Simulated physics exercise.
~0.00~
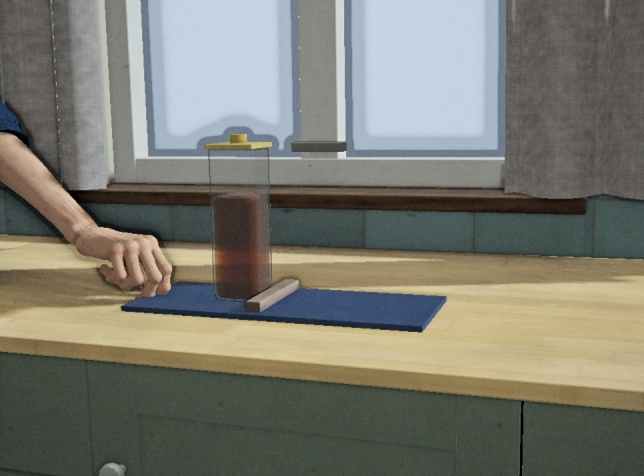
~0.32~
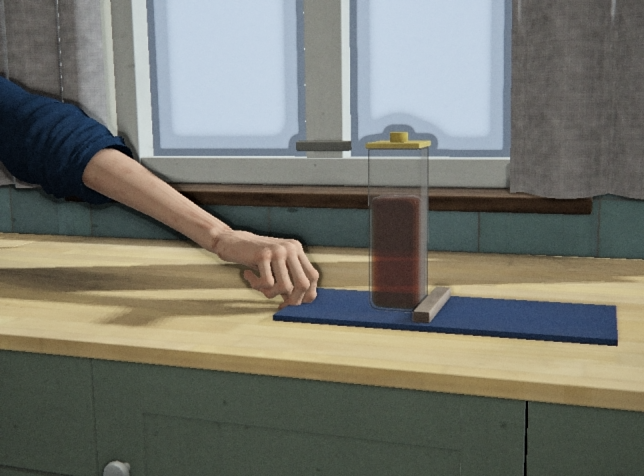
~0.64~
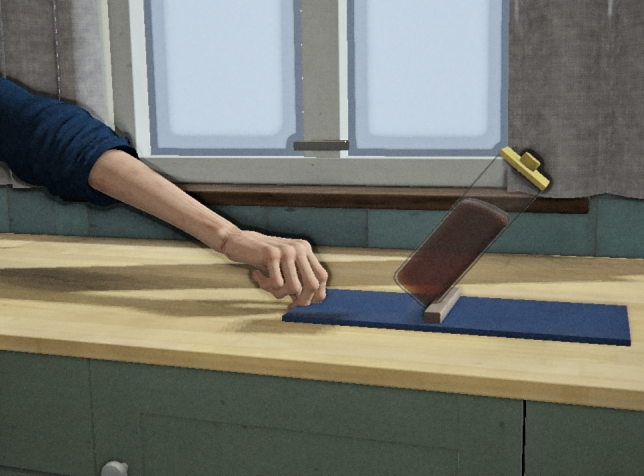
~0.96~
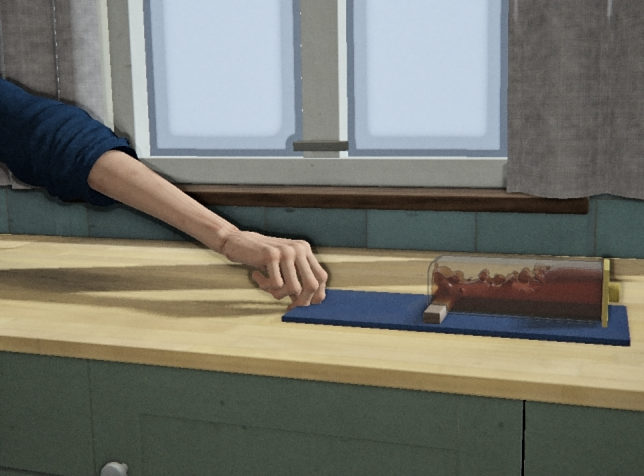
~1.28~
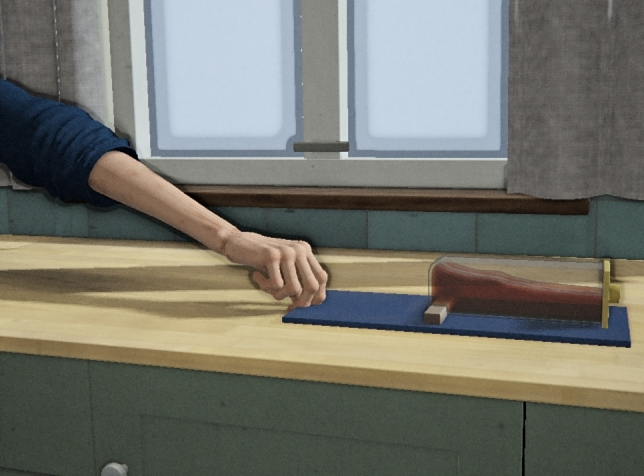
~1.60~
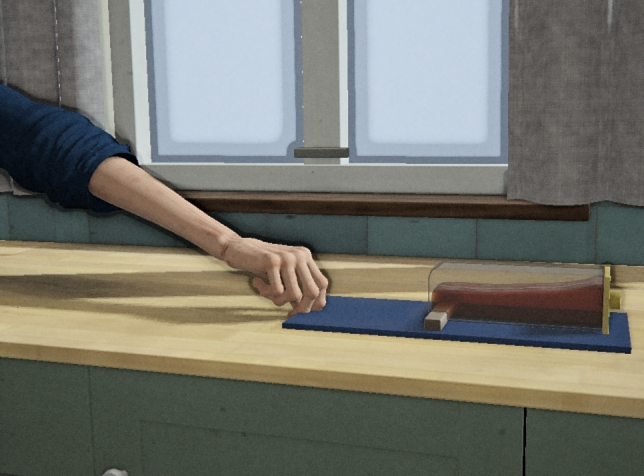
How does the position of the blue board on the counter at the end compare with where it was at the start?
At the end the blue board is clearly farther to the right along the counter than it was at the start.
